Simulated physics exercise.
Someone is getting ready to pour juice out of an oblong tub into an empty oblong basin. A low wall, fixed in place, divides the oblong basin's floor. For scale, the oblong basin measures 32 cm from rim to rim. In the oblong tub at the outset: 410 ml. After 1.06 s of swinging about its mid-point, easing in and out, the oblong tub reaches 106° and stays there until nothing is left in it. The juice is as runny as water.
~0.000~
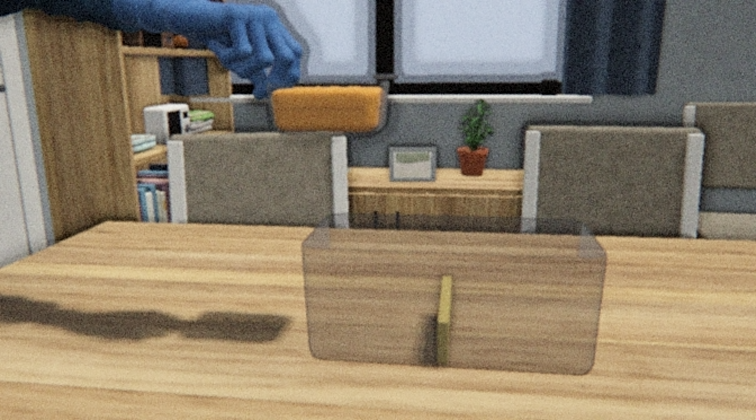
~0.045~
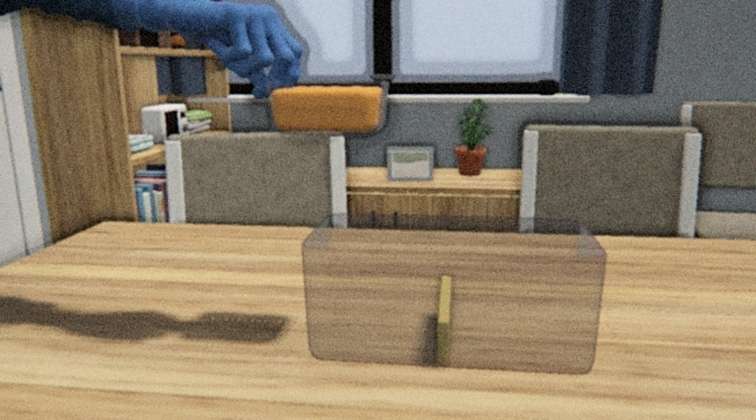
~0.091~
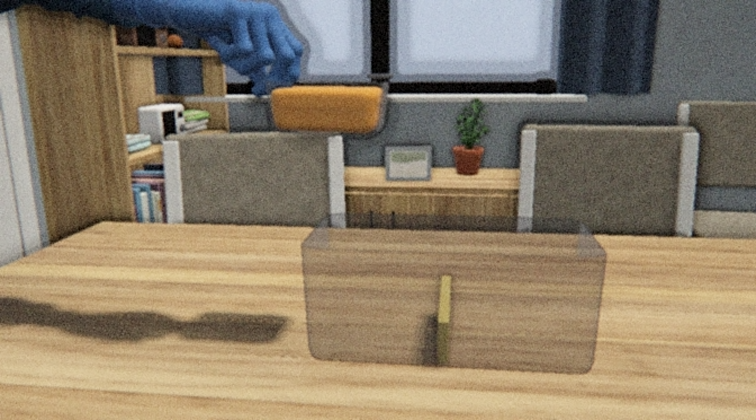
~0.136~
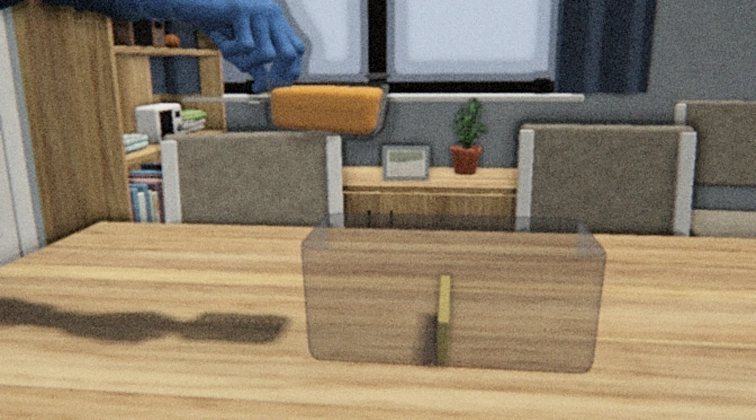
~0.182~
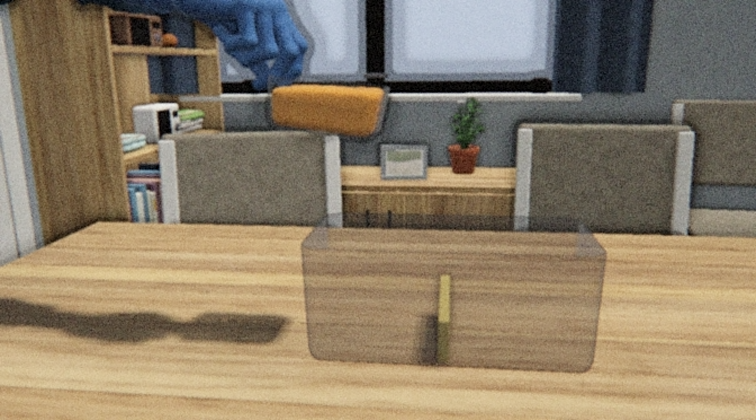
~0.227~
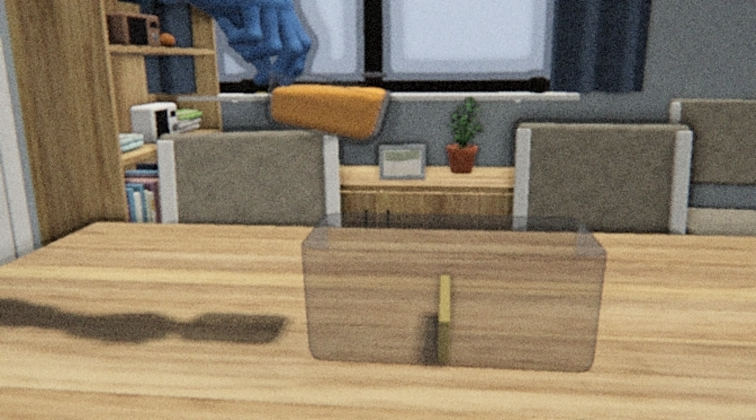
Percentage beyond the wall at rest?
54 per cent.
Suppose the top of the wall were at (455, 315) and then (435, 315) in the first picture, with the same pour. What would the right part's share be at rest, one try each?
I'd say 45 percent on the first go, 65 percent on the next.
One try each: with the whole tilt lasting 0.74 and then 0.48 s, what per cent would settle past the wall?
Roughly 45 per cent the first time and 20 per cent the second.
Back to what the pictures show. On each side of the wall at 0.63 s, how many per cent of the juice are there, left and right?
Left side near 10, right side near 14.
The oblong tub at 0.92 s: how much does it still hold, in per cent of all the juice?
Close to 4 percent of the whole amount.
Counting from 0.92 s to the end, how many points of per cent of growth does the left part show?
It comes to about 10 per cent.
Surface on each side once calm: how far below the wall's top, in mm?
Left roughly 40 mm; right roughly 40 mm.
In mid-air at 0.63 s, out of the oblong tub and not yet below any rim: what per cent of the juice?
Roughly 44 percent.
By 0.63 s the tilt is 68° and 31 per cent is still to pour, 10 is left of the wall and 15 right of it.
By 0.92 s the tilt is 102° and 4 per cent is still to pour, 36 is left of the wall and 54 right of it.
By 1.23 s the tilt is 106° and 0 per cent is still to pour, 45 is left of the wall and 54 right of it.
By 1.56 s the tilt is 106° and 0 per cent is still to pour, 45 is left of the wall and 54 right of it.
At rest 45 per cent lies left of the wall, 54 right of it and 1 outside.
